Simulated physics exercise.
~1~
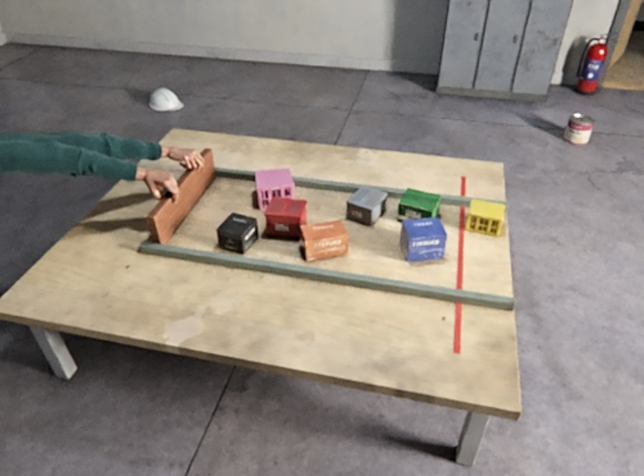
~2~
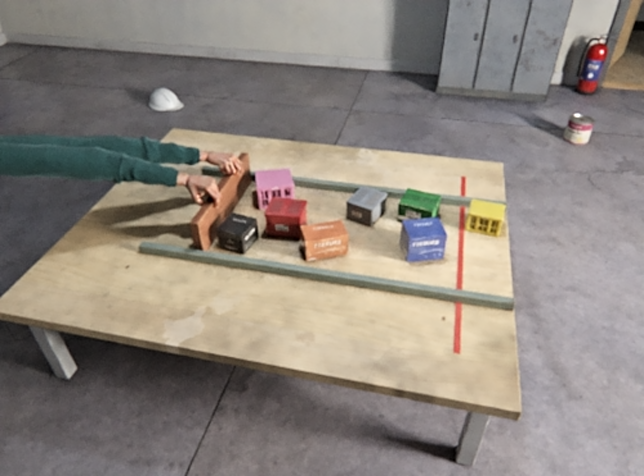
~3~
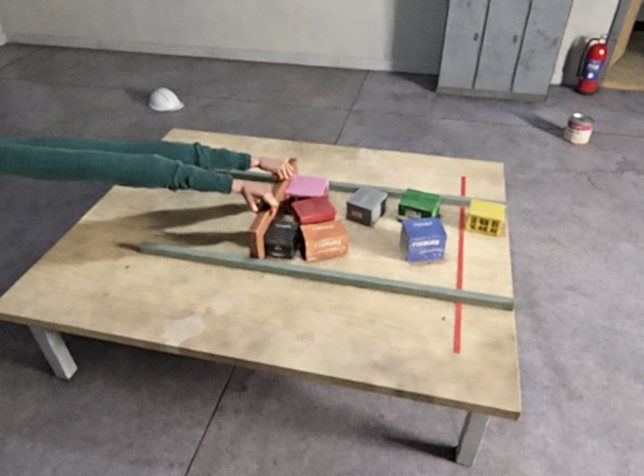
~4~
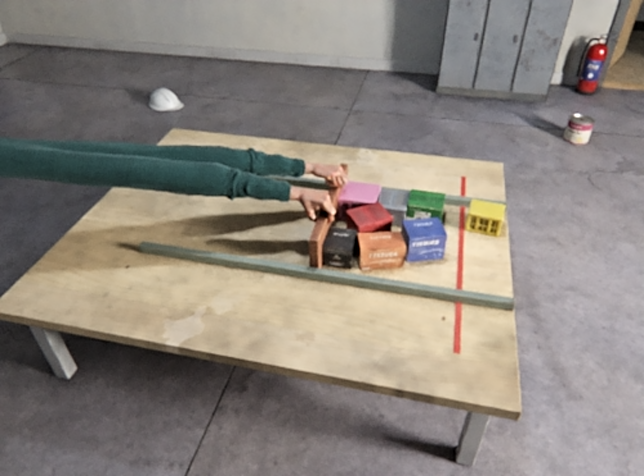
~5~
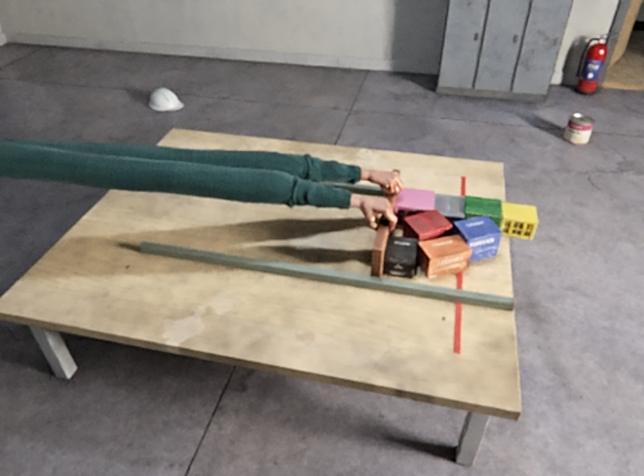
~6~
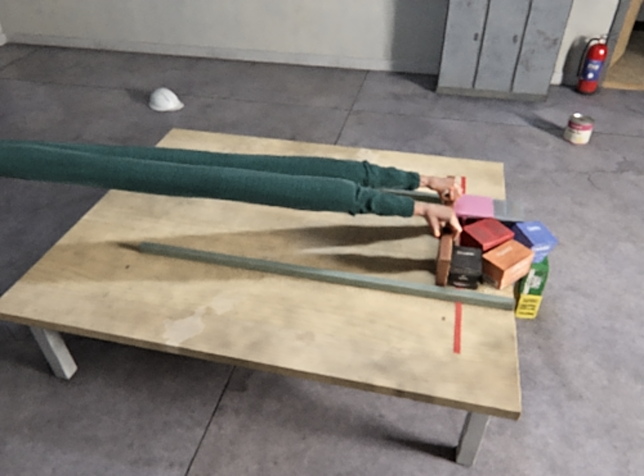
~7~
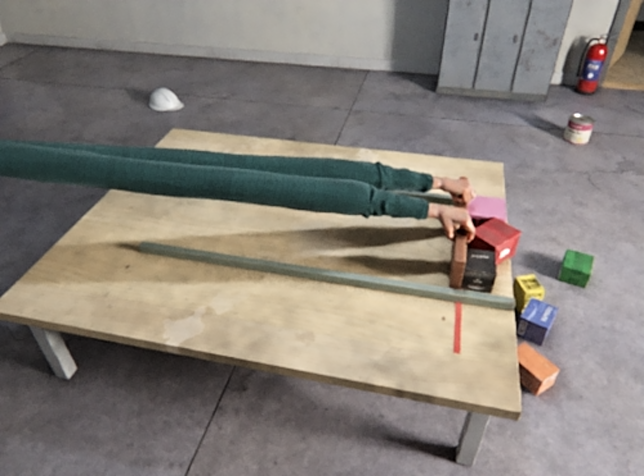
On a wooden table in a grey-floored room, two green-sleeved arms hold an upright reddish-brown plank behind a scatter of small coloured boxes and crates between two rails. The hands push the plank right, reaching the black box first, then gathering the pink crate, red tote and orange box. The growing cluster presses into the grey, blue and green ones, and soon the yellow crate is shoved past the red tape and over the edge. Boxes tip off the table's end as the plank nears the tape. Finally, orange, blue, yellow and green pieces are off the table, while the black, pink and red ones remain against the plank.
